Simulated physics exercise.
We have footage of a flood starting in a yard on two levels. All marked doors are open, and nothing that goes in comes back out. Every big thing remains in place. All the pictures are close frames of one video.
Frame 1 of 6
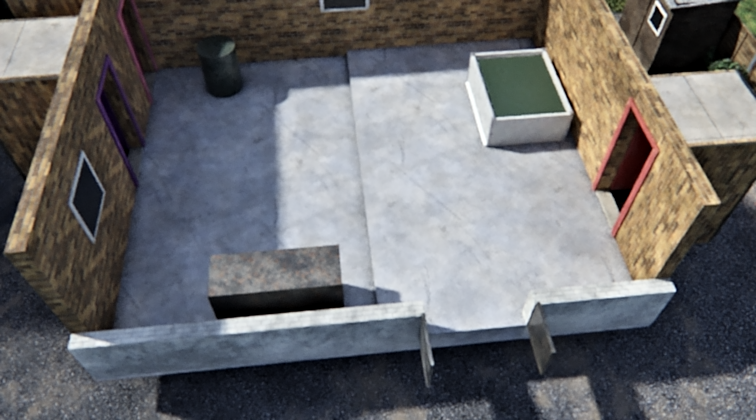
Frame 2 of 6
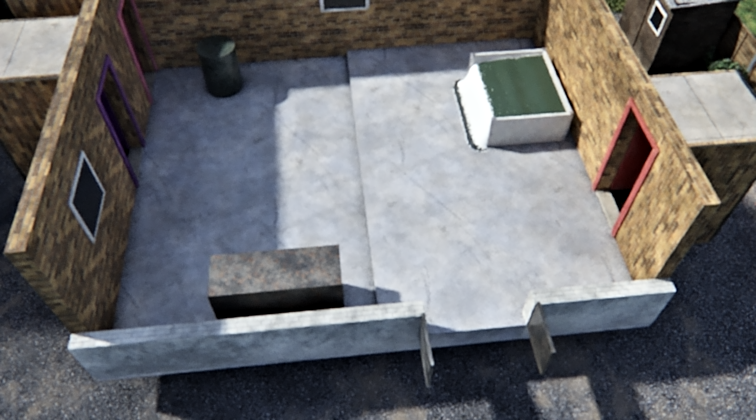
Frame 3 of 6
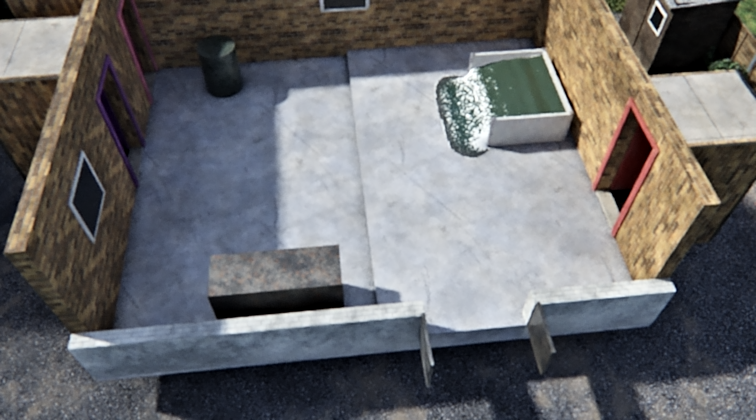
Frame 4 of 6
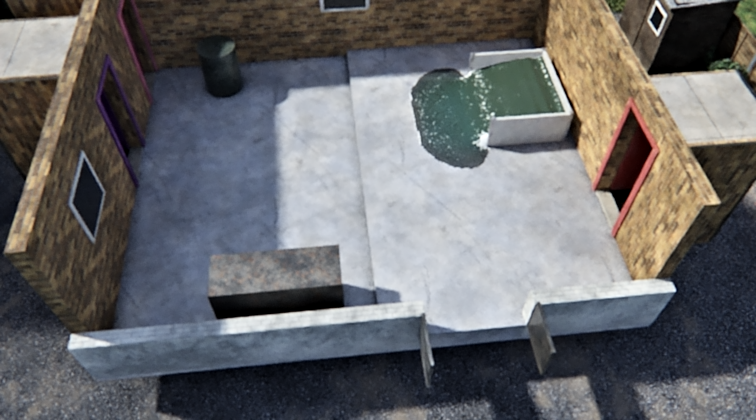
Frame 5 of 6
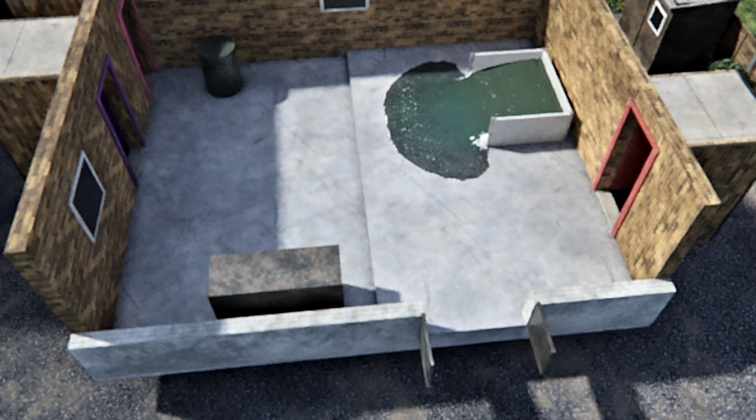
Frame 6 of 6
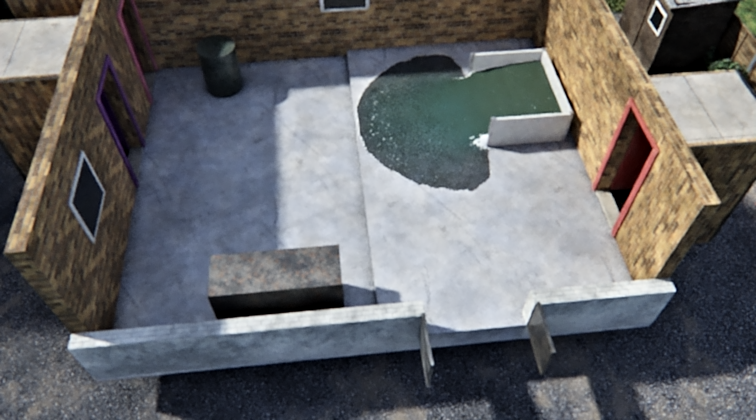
Green water pours from the left side of the open tank and spreads leftward across the floor.
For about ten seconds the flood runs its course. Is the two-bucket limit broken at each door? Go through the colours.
My prediction: The purple door is swamped; the pink door is swamped; the red door is not swamped.
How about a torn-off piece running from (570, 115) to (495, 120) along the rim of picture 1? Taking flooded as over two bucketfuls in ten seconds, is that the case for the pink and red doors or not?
Pink: Falls short; red: Exceeds it.
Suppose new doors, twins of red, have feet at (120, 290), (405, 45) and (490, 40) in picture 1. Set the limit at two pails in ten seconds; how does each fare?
First ends up above, second ends up below, third ends up below.
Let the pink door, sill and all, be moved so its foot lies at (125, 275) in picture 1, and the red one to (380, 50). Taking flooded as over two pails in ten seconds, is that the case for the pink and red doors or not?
One by one: Pink passes that mark; red lets less in.
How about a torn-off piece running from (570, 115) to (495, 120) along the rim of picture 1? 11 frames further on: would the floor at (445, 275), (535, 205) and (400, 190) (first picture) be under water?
Taken one by one: Sodden, then sodden, then unaffected.
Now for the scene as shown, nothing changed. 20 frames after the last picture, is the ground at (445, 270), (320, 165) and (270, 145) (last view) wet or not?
Same order as asked: Dry as before; drenched; drenched.
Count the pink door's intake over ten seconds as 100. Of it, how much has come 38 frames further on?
Near 85 %, I'd say.
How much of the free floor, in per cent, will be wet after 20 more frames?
My estimate is near 65 per cent.
A moment on, water covers 30 % of the floor; the purple door not reached, the pink door not reached, the red door not reached.
Next, water covers 50 % of the floor; the purple door wet at the sill, nothing in, the pink door not reached, the red door not reached.
Then, water covers 65 % of the floor; the purple door over two buckets in, the pink door under two buckets in, the red door not reached.
Later, water covers 65 % of the floor; the purple door far over two buckets in, the pink door over two buckets in, the red door not reached.
In the end, water covers 50 % of the floor; the purple door far over two buckets in, the pink door far over two buckets in, the red door not reached.
